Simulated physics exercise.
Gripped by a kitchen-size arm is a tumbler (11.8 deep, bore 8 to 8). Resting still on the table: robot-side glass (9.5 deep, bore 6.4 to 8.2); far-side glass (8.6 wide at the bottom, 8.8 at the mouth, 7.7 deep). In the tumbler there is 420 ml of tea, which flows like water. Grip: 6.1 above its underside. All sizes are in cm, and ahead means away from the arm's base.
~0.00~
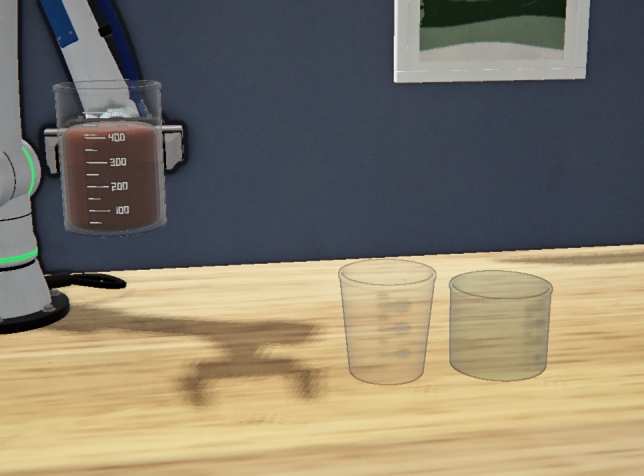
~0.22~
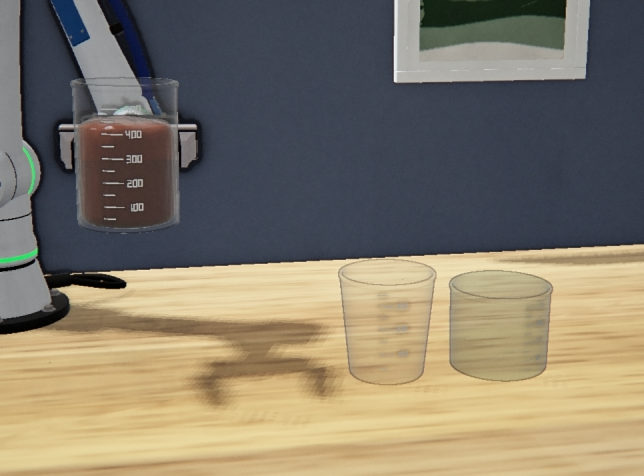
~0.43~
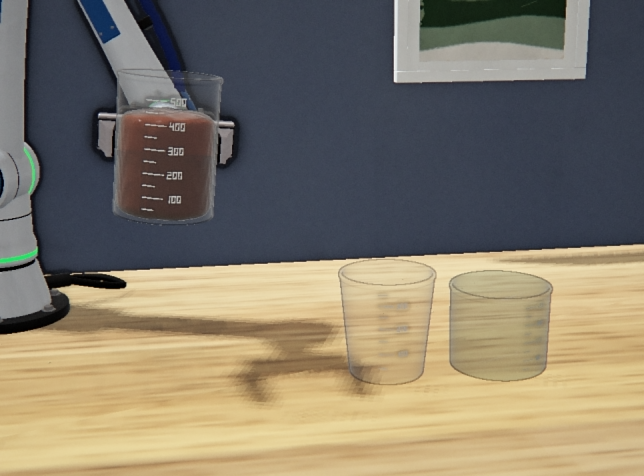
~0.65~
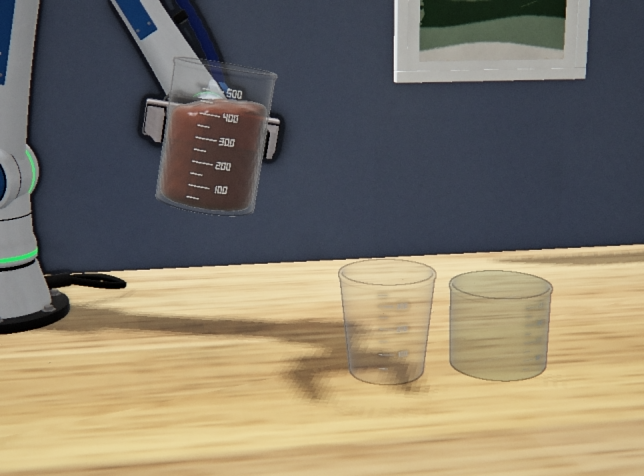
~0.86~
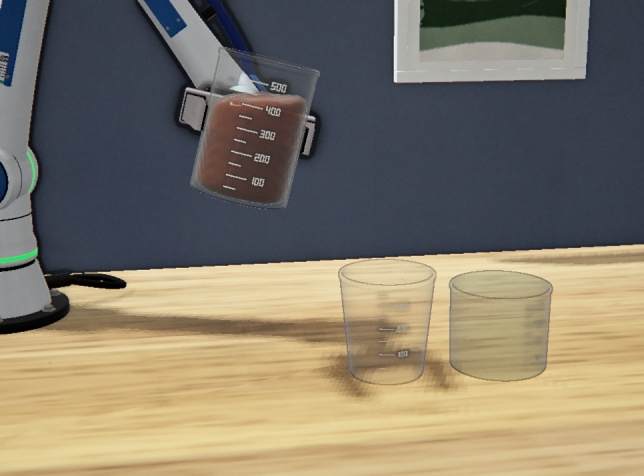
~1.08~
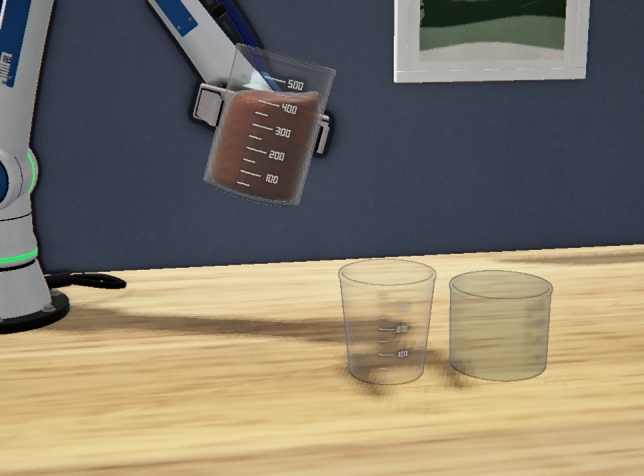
At the start, a robot arm on the left grips a clear, marked tumbler of reddish-brown liquid, held level above a wooden table where two empty glasses stand. The arm then carries it right, tilting it gradually rightward, and the tumbler ends leaning modestly, with its liquid still inside.
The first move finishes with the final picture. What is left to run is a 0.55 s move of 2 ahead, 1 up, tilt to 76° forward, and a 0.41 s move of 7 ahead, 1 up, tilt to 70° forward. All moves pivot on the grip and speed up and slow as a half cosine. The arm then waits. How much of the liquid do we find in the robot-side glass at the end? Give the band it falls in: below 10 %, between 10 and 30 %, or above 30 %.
The share falls below 10 %.
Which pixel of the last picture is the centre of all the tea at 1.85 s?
Near (358, 165).
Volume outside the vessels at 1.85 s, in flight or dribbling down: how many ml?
Roughly 30 ml.
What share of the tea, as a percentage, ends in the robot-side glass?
The share comes out near 3 %.
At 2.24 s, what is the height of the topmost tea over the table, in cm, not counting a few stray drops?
About 25 cm.
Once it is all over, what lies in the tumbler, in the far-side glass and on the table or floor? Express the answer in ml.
Approx. 180 / 130 / 90 ml, in that order.
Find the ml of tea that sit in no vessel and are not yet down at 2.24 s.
Roughly 60 ml.
After 1.46 s, tilted 63° forward, liquid up to 26 above the table; 415 ml in the tumbler, 5 ml in the air or running down outside.
After 1.85 s, tilted 73° forward, liquid up to 26 above the table; 295 ml in the tumbler, 45 ml in the far-side glass, 35 ml on the table or floor, 15 ml in the robot-side glass, 30 ml in the air or running down outside.
After 2.24 s, tilted 70° forward, liquid up to 90 above the table; 200 ml in the tumbler, 95 ml in the far-side glass, 55 ml on the table or floor, 15 ml in the robot-side glass, 55 ml in the air or running down outside.
After 3.04 s, tilted 70° forward, liquid up to 25 above the table; 185 ml in the tumbler, 130 ml in the far-side glass, 90 ml on the table or floor, 15 ml in the robot-side glass.
At rest, 180 ml in the tumbler, 130 ml in the far-side glass, 95 ml on the table or floor, 15 ml in the robot-side glass. That is 3 % in the robot-side glass.
